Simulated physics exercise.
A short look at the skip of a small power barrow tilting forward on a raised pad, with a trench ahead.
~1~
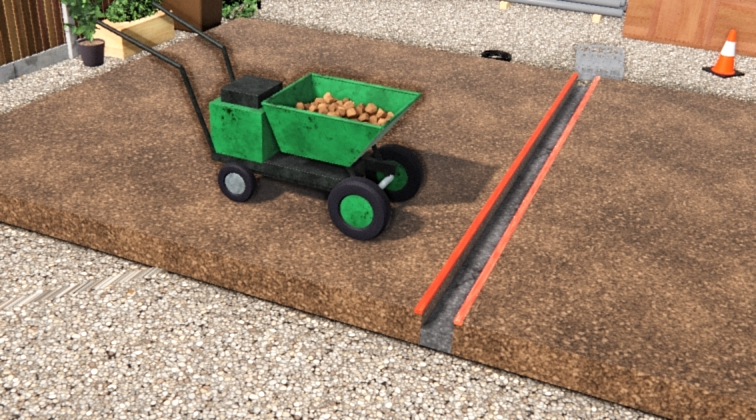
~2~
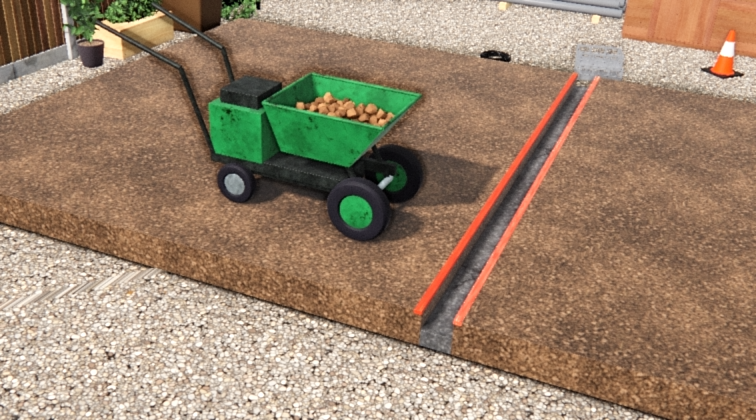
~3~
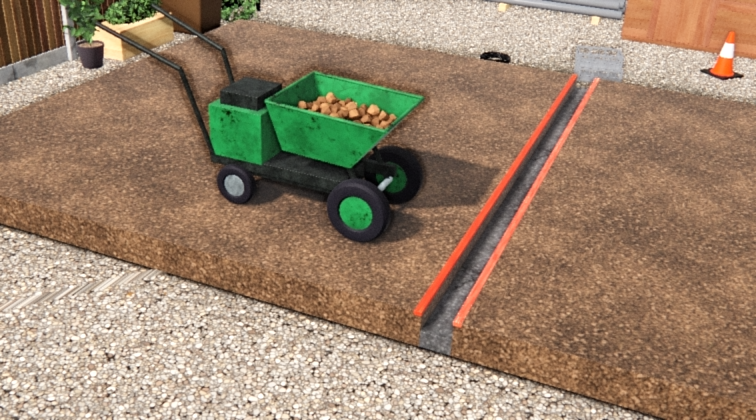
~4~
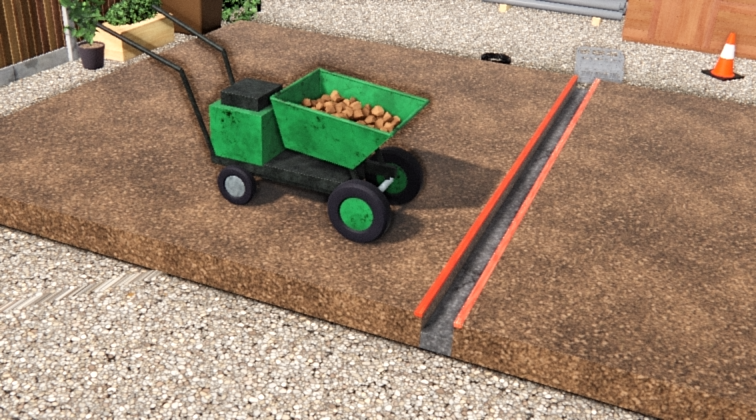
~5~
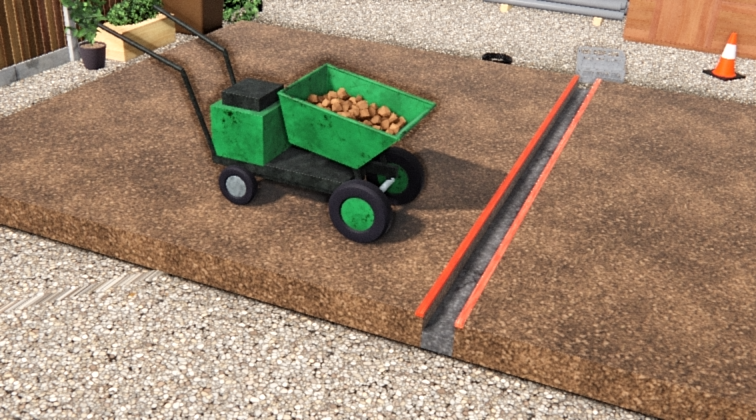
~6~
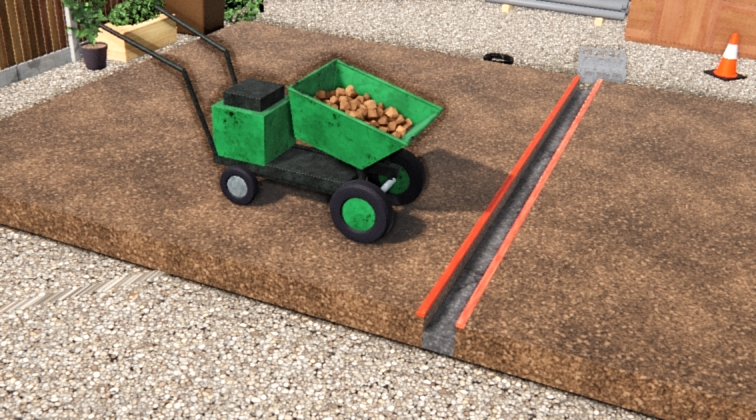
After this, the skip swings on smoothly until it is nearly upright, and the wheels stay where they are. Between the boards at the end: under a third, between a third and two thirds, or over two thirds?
In the trench: Between a third and two thirds.
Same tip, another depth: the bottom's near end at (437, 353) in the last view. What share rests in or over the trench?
Roughly 70 in a hundred.
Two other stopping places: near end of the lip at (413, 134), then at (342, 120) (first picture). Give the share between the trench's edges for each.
The first gives 20 %, the second 40 %.
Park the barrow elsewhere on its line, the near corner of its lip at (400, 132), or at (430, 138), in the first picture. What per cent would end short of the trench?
Near 0 % and 0 %.
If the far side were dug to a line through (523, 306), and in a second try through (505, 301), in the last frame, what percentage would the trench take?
First some 100, then 90 per cent.
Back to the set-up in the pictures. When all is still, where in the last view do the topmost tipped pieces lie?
Around (494, 236).
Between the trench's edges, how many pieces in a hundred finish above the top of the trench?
Some 35 per cent.
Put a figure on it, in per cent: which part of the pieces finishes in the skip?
Roughly 0 in a hundred.
Soon after the last picture, skip tipped steeply; all in the skip.
A little later, skip tipped steeply; nearly all in the skip; a small part in or heaped over the trench; a small part falling.
Later still, skip tipped right over; a small part in the skip; a stray few short of the trench; about half in or heaped over the trench; about a third beyond it.
By the end, skip tipped right over; a small part short of the trench; about half in or heaped over the trench; about a third beyond it.
